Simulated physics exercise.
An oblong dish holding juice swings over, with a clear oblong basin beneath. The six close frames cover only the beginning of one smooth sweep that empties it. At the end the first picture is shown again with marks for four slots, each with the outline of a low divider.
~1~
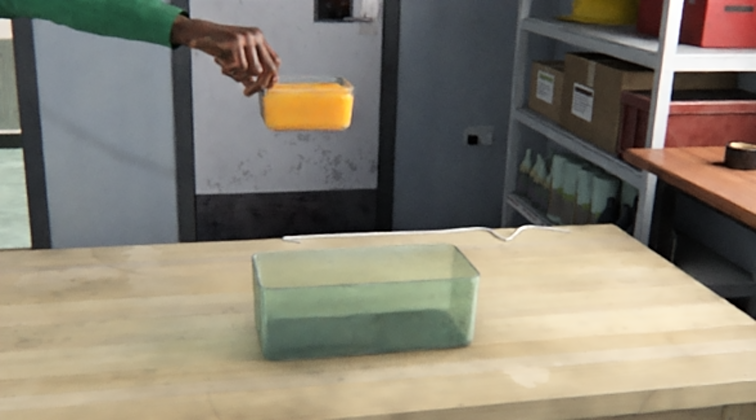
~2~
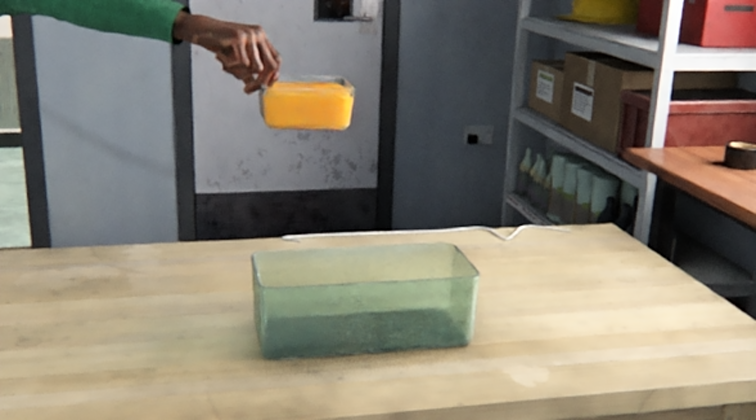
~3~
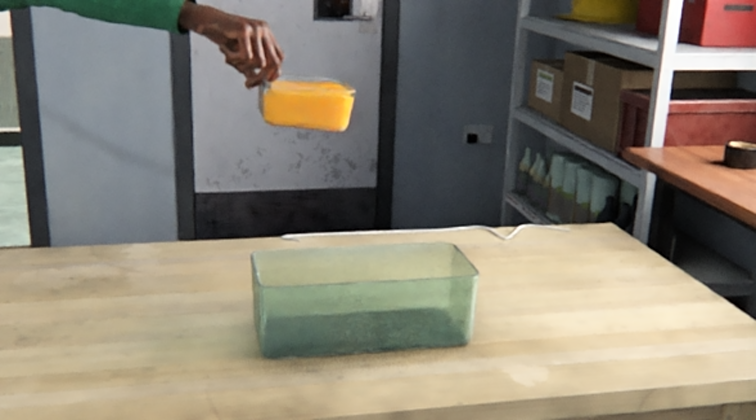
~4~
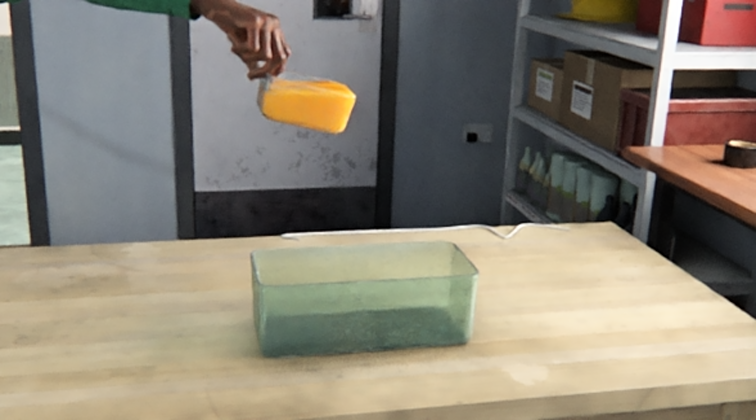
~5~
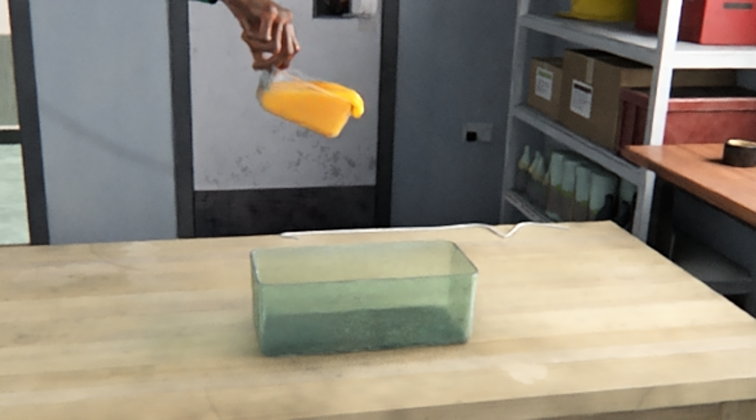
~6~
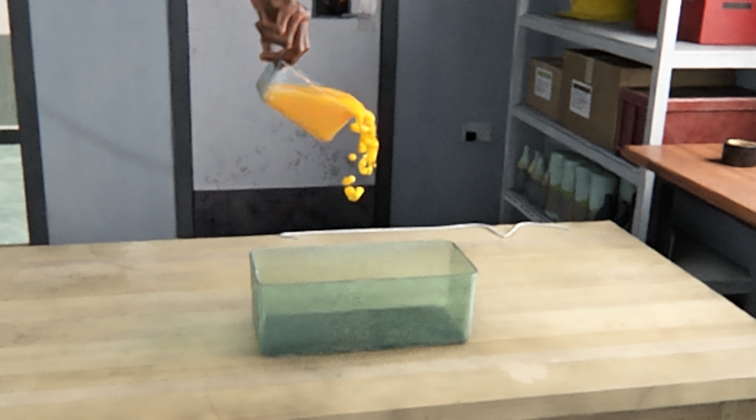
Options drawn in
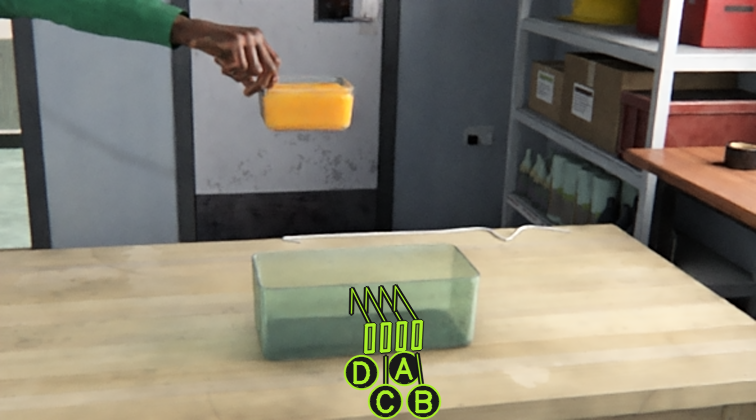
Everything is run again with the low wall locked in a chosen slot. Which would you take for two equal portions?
The best place is B.
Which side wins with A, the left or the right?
The right side.
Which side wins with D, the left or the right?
The right side.
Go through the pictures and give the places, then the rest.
The first picture shows upright, lip at (347, 82); basin from (262, 359) to (472, 343); nothing has left yet.
The second picture shows upright, lip at (347, 83); nothing has left yet.
The third picture shows tipped about 6°, lip at (348, 85); nothing has left yet.
The fourth picture shows tipped about 14°, lip at (349, 90); juice is over the lip, down to (349, 90).
The fifth picture shows tipped about 24°, lip at (349, 97); juice is over the lip, down to (352, 112).
The sixth picture shows tipped about 36°, lip at (348, 107); juice is over the lip, down to (353, 197).
On the marked copy, A at (401, 355); B at (417, 354); C at (385, 356); D at (370, 357).
Choosing A, about 30 % ends left of the wall and 67 % right of it; 3 % is lost outside.
Choosing B, about 50 % ends left of the wall and 48 % right of it.
Choosing C, about 23 % ends left of the wall and 74 % right of it; 3 % is lost outside.
Choosing D, about 19 % ends left of the wall and 78 % right of it.
